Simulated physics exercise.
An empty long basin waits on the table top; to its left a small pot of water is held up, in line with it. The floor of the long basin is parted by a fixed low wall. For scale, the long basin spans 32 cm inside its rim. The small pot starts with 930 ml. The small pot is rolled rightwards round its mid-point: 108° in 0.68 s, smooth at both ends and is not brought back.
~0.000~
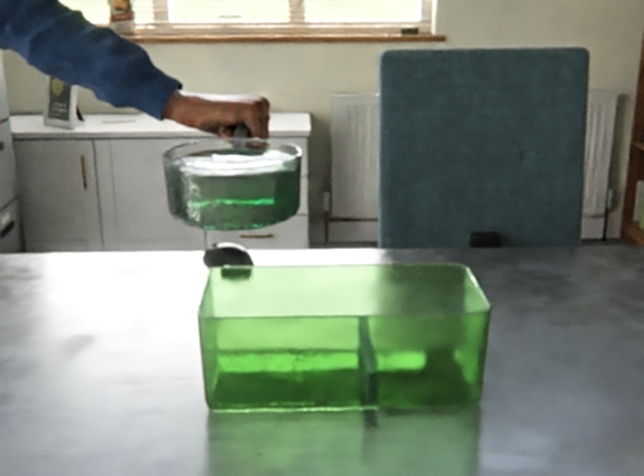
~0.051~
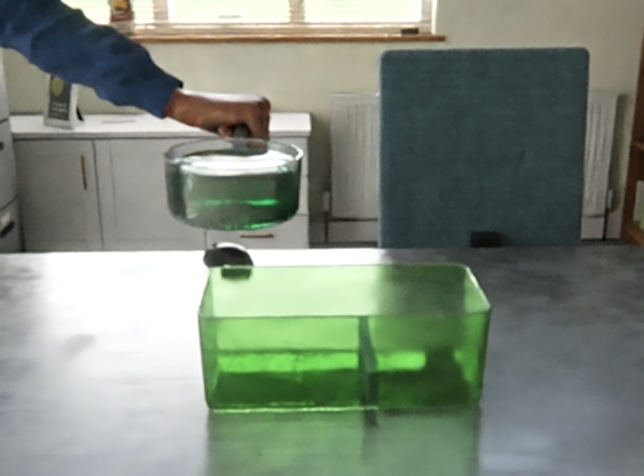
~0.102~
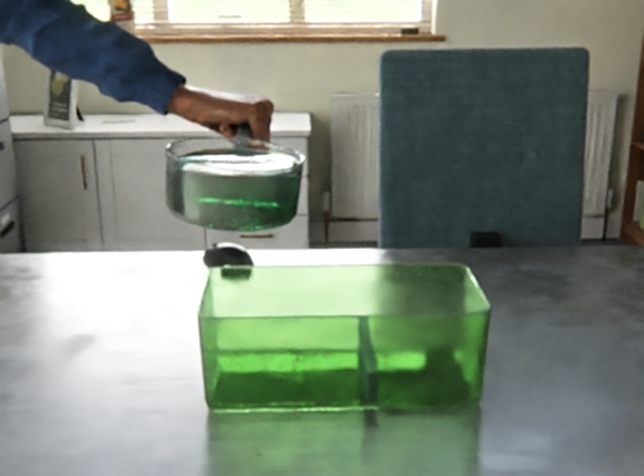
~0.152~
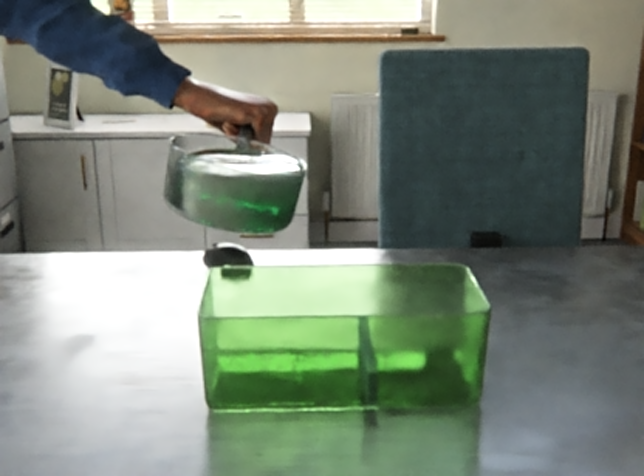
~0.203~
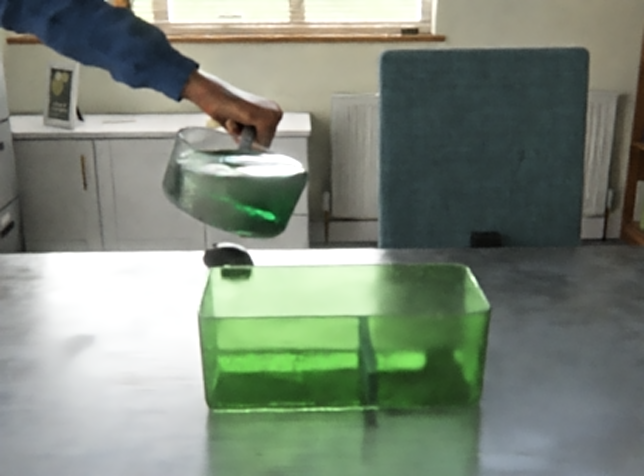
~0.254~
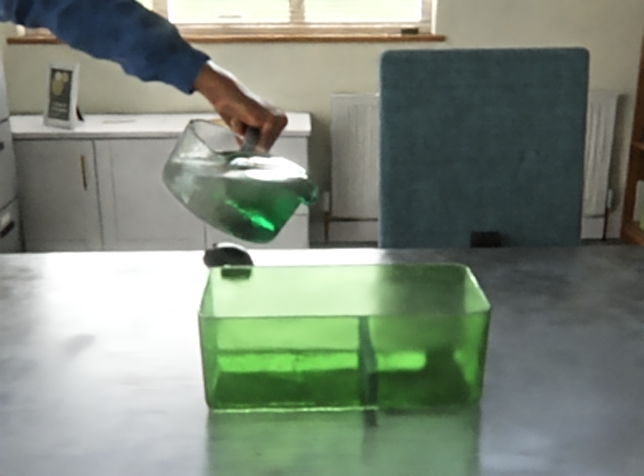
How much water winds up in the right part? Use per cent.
About 22 per cent.
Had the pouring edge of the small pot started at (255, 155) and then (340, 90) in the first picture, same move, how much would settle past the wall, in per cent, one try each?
In turn about 15 and 60 per cent.
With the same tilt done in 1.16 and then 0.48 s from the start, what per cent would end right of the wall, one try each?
First 40, then 20 per cent.
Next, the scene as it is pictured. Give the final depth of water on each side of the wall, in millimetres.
Left about 24 mm, right about 12 mm.
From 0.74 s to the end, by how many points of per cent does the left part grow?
Some 2 per cent.
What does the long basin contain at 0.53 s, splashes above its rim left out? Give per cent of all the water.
About 44 per cent.
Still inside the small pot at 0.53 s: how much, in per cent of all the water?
Some 18 per cent.
By 0.53 s the tilt is 96° and 19 per cent is still to pour, 29 is left of the wall and 15 right of it.
By 0.74 s the tilt is 108° and 3 per cent is still to pour, 69 is left of the wall and 20 right of it.
By 0.95 s the tilt is 108° and 0 per cent is still to pour, 71 is left of the wall and 22 right of it.
By 1.18 s the tilt is 108° and 0 per cent is still to pour, 71 is left of the wall and 22 right of it.
At rest 71 per cent lies left of the wall, 22 right of it and 6 outside.
